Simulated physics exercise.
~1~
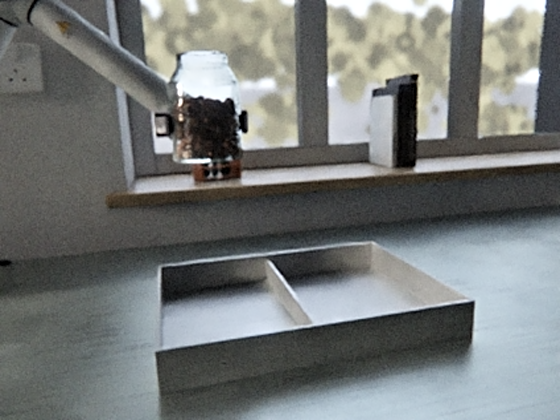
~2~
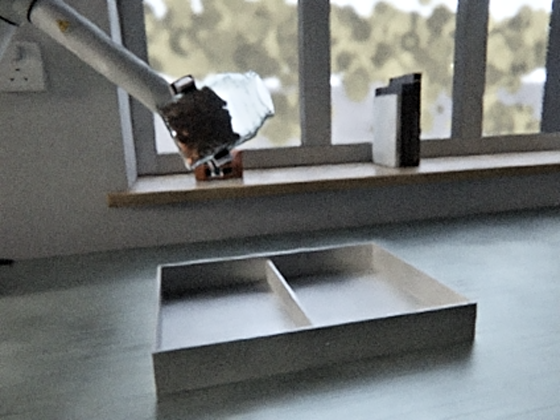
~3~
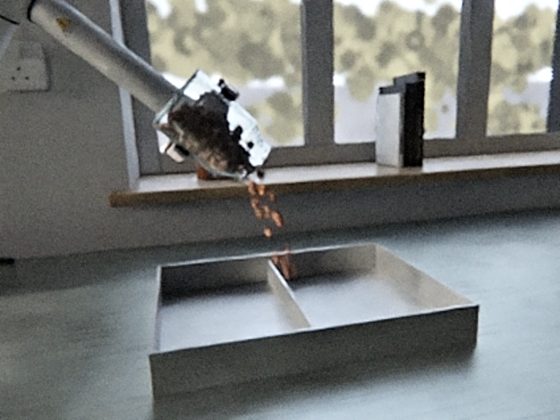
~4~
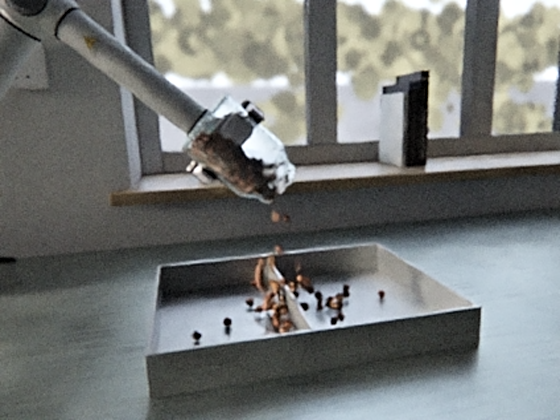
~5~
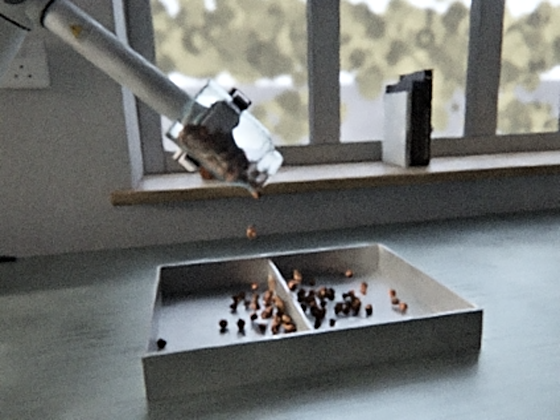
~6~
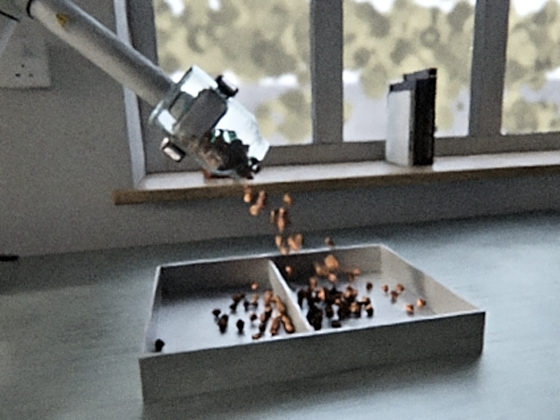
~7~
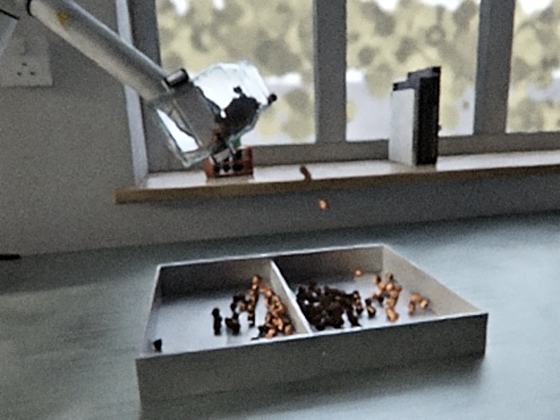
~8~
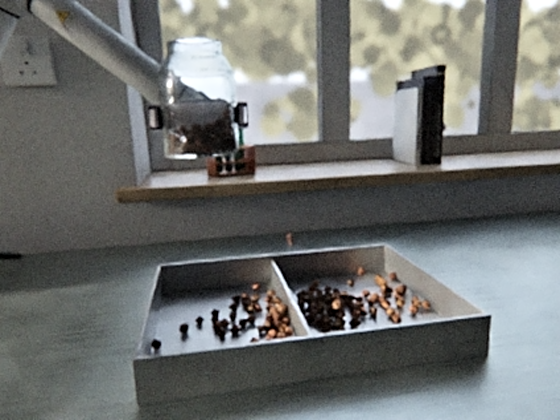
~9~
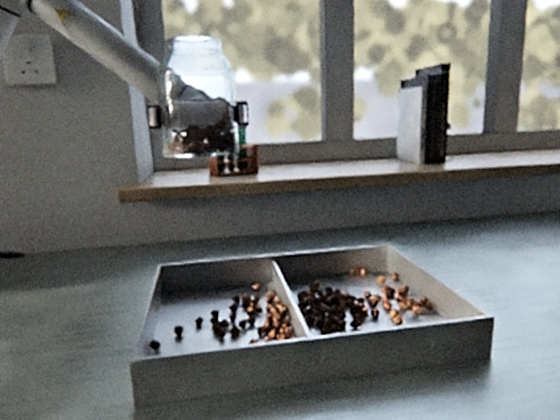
The video shows a robot arm tipping a glass jar over a divided tray on a table by a window, spilling brown pellets into both compartments, then turning it upright with some pellets still inside and more lying in the right compartment than the left.
